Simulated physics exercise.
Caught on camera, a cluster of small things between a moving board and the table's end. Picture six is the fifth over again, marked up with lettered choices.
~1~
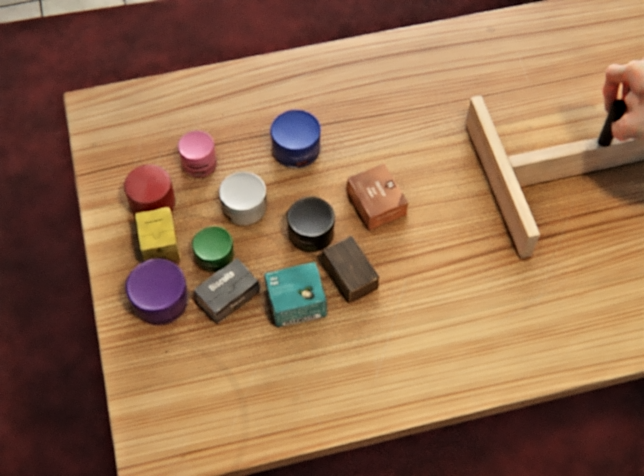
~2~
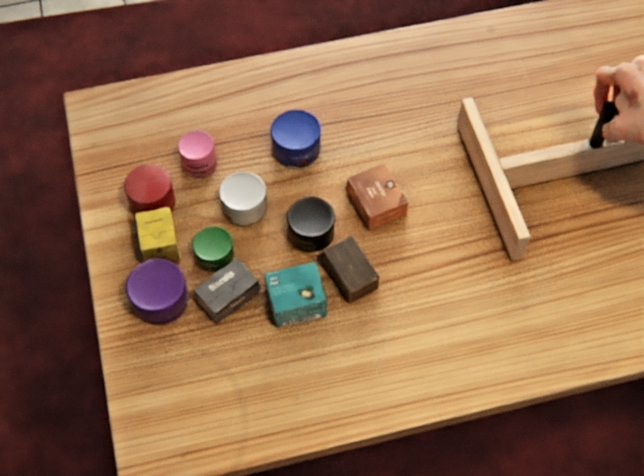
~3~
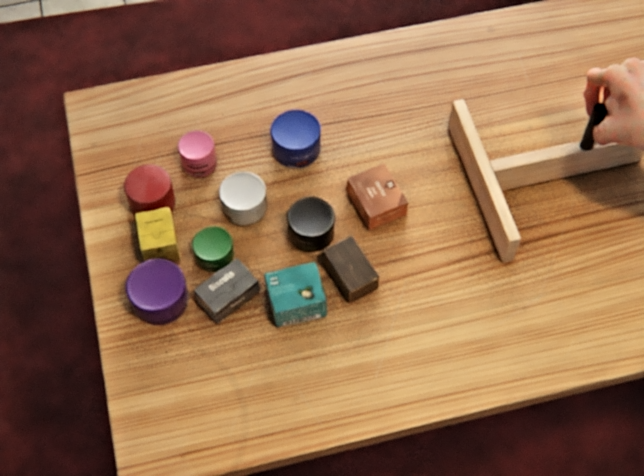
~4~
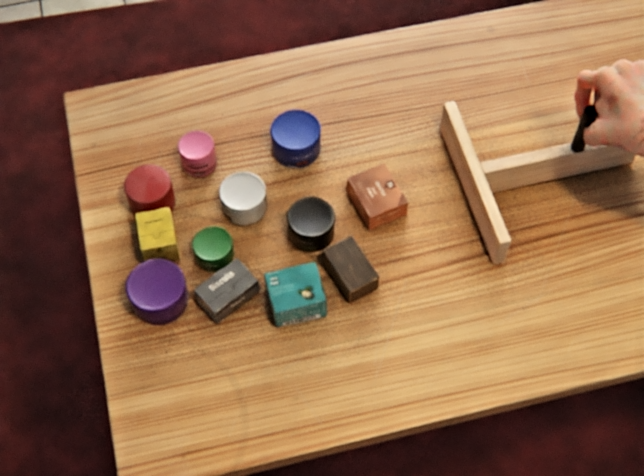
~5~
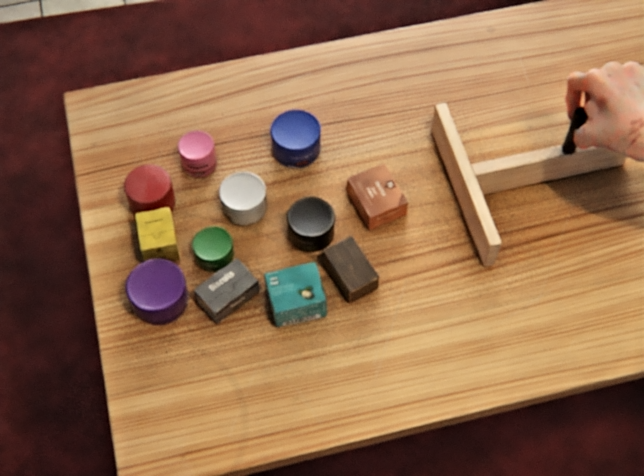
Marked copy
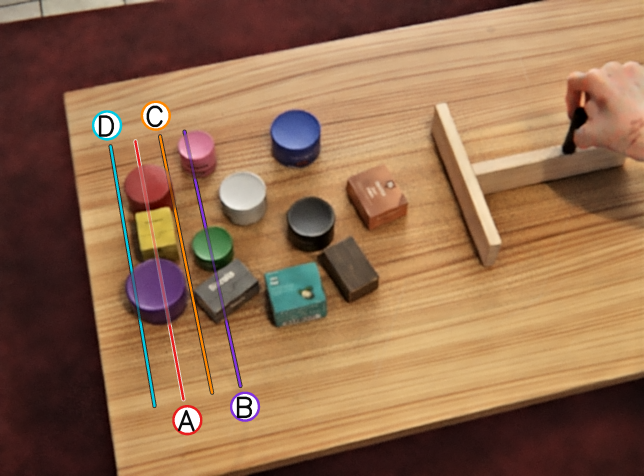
A hand slides a wooden board slowly left across the table toward the small objects.
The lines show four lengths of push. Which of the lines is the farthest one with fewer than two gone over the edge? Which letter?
No second one falls up to B.
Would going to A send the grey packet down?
By then, yes.
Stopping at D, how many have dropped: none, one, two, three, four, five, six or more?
In all, six or more.
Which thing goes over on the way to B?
The purple tub.
On the marked copy, A at (158, 260); B at (210, 249); C at (184, 255); D at (131, 266).
With B. Early on, board (376, 190); black tub (305, 226); orange box (345, 203).
Further on, board (283, 210); purple tub (139, 298); yellow packet (143, 240).
At the end, board (212, 225); purple tub over the edge; green tub (104, 281); one fallen.
As for the rest, A drops five; C drops four; D drops six.
